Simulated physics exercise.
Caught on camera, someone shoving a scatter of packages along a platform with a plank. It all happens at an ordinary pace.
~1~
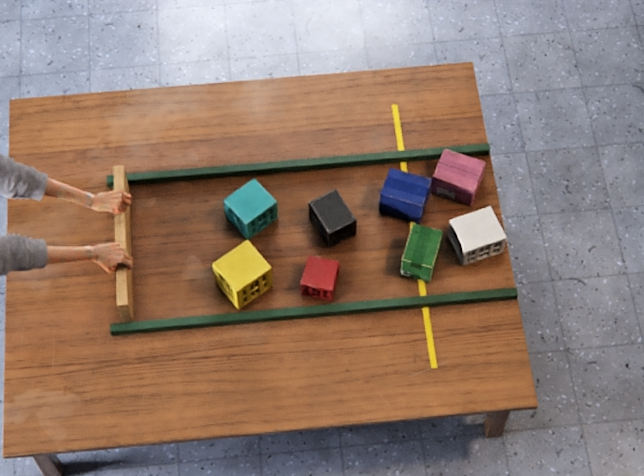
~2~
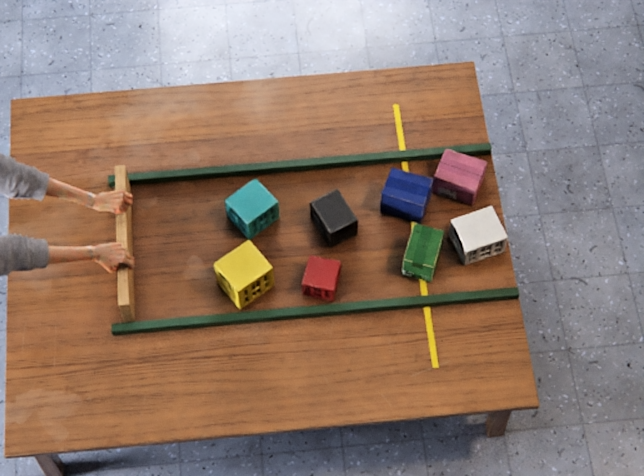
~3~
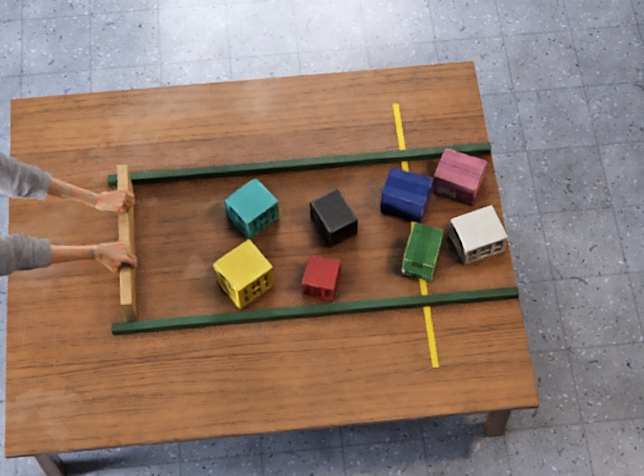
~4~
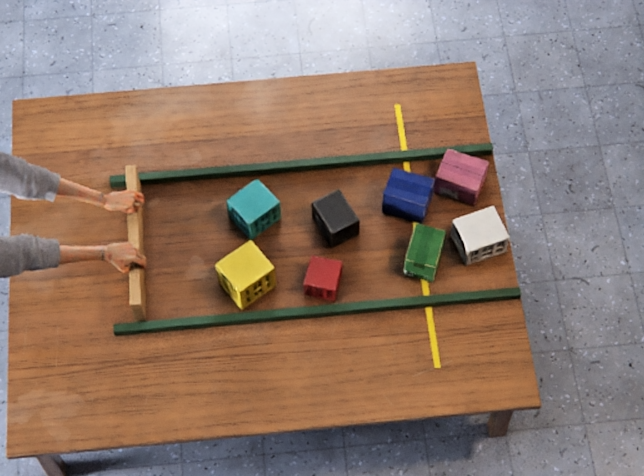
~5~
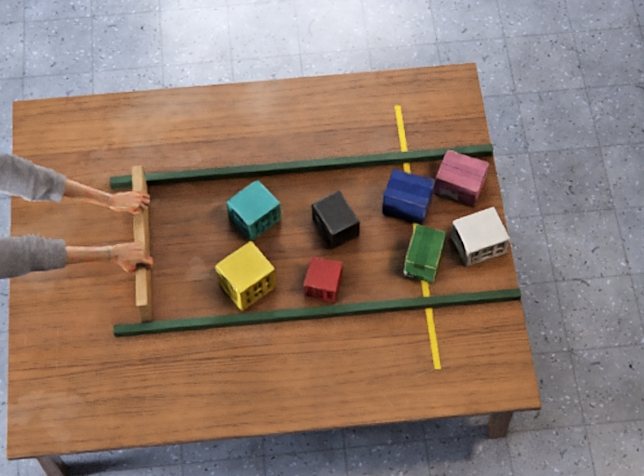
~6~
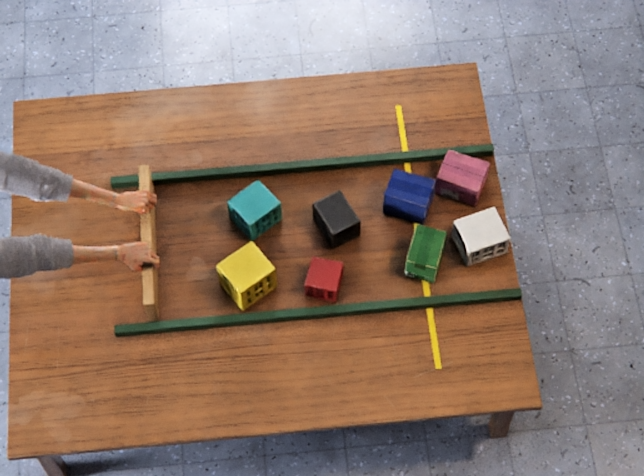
Two hands slide a wooden plank slightly right across a table toward scattered, unmoving colored boxes.
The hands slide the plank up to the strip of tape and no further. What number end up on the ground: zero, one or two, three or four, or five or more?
The number that fall off is one or two.
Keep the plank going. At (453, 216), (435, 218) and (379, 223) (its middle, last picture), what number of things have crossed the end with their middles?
Past the end: 5, 3 and 0.
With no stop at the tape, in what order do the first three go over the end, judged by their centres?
They are the white crate, then the blue box, then the green box.
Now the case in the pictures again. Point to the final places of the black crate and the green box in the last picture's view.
Near (471, 210) and (505, 243).
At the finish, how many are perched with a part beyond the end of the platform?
1 of them.
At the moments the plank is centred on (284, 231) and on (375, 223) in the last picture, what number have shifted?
The counts are 4 and 8.
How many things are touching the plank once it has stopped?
That makes 2.
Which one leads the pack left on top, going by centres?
Foremost is the green box.
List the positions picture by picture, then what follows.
White crate (477, 236); pink parcel (458, 177); green box (422, 253); plank (123, 244); tape (413, 229), in the first frame.
Pink parcel (459, 177); turquoise crate (252, 209), in the second frame.
Green box (423, 252); plank (127, 243), in the third frame.
White crate (480, 236); black crate (336, 218), in the fourth frame.
Pink parcel (461, 178); yellow crate (246, 276), in the fifth frame.
White crate (481, 237); pink parcel (462, 178); green box (426, 254); plank (149, 243); tape (417, 230), in the sixth frame.
Soon after, none off yet; white crate at rest near (481, 237); pink parcel at rest near (462, 178); green box at rest near (426, 254).
Then, none off yet; white crate moved a little near (495, 236); pink parcel moved a little near (465, 173); green box moved about its own width near (462, 249).
At rest, the number that fall off is one or two; fallen, blue box and white crate.
